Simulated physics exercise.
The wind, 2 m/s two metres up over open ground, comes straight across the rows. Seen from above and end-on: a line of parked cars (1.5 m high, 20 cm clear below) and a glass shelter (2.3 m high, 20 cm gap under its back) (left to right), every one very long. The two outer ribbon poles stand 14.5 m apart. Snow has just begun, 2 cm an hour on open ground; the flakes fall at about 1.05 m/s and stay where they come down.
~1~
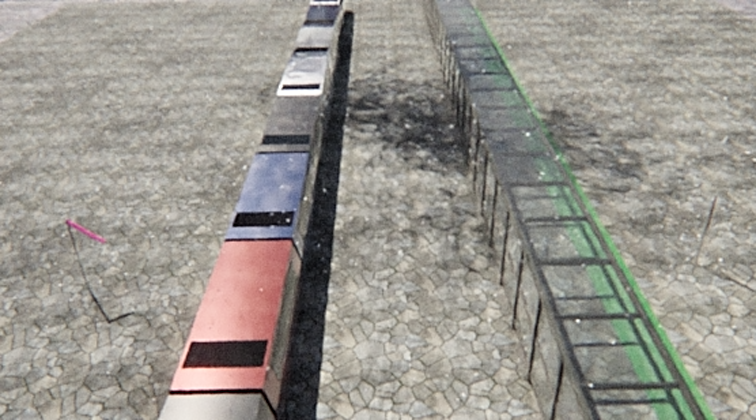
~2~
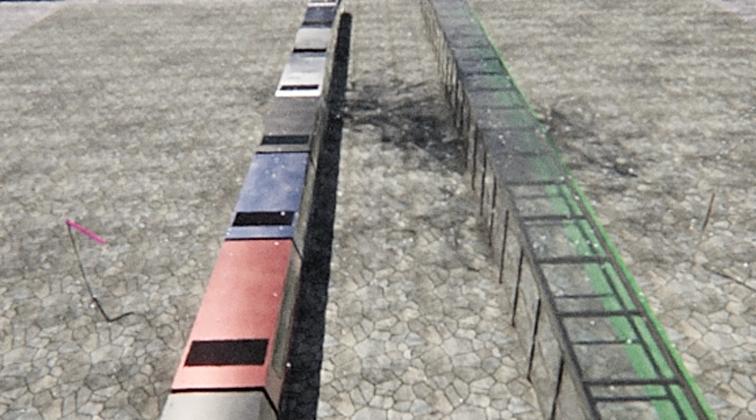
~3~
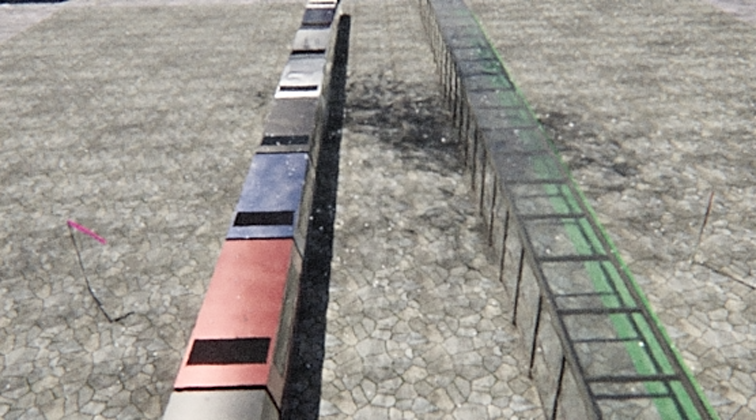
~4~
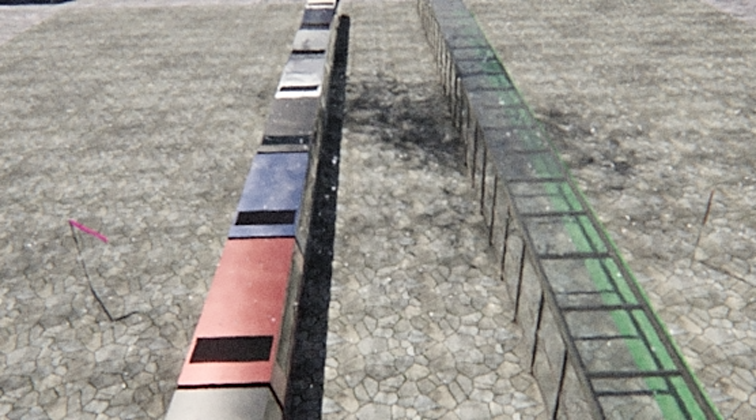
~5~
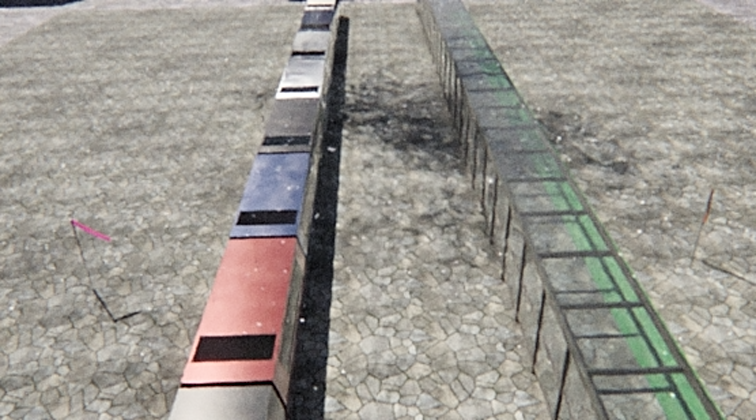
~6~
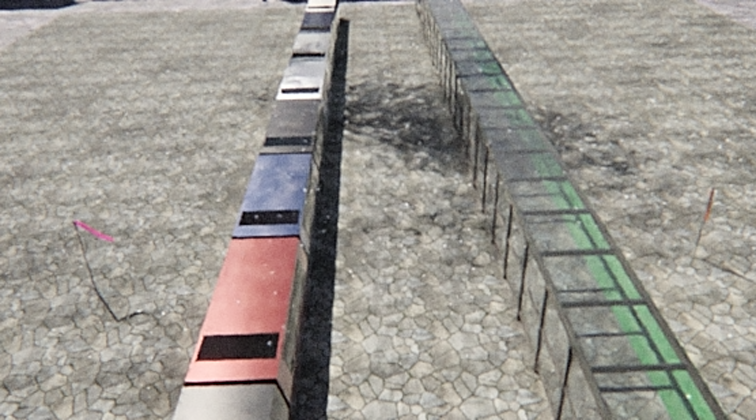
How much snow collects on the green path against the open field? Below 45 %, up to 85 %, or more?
It gets more than 85 % of the open amount.
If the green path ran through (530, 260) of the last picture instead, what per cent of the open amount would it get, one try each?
About 0 %.
After 10 minutes open ground has 3 mm and the green path 3 mm.
After 30 minutes open ground has 10 mm and the green path 10 mm.
After 60 minutes open ground has 20 mm and the green path 19 mm, so the green path has 95 % of the open amount; the left half of it has 94 %, the right half 97 %.
